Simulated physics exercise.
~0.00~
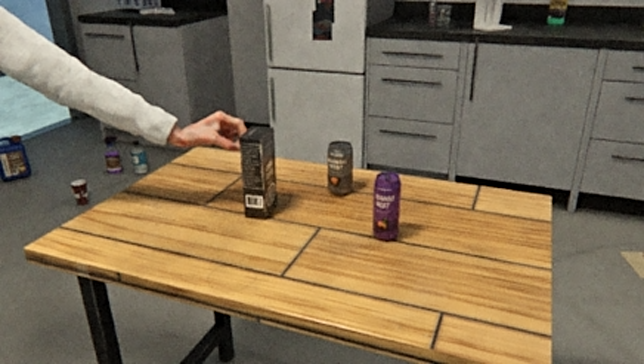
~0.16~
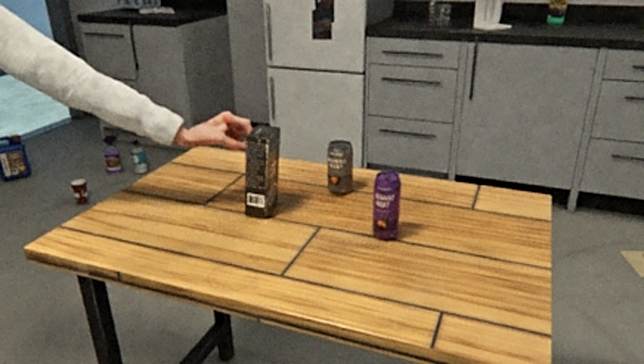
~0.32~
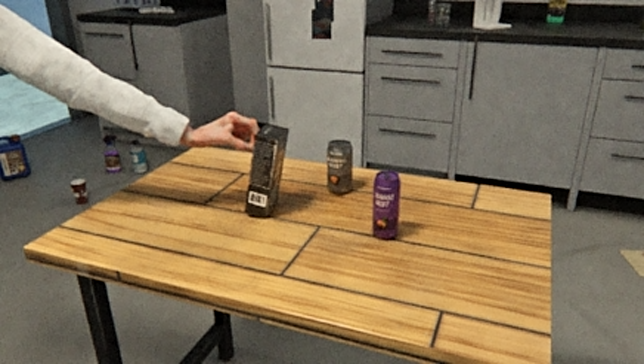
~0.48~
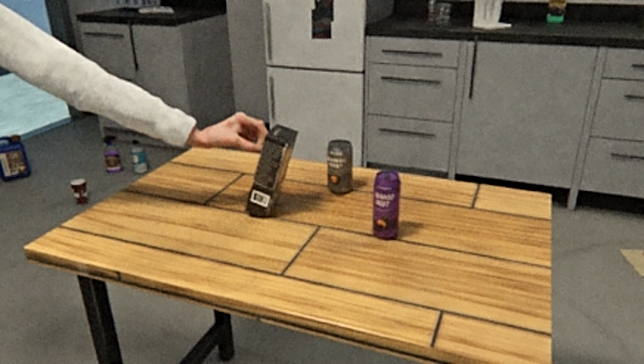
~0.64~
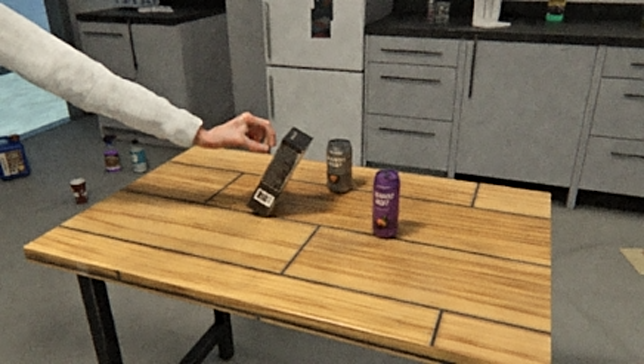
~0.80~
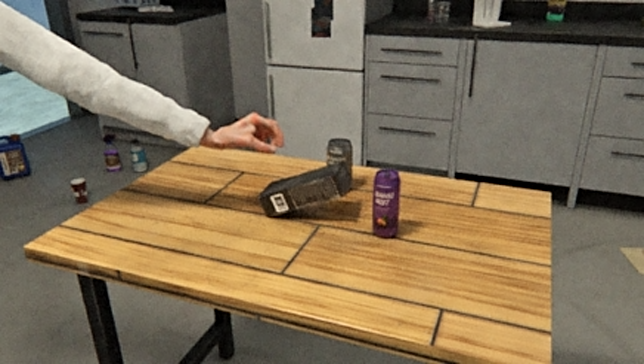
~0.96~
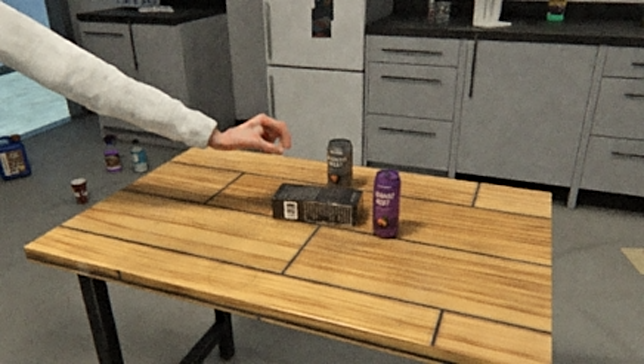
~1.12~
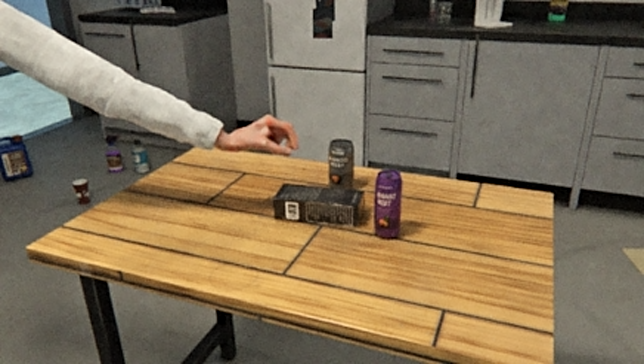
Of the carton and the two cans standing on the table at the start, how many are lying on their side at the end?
One of them is lying on its side at the end, the black carton. The purple can and the grey can are still upright.
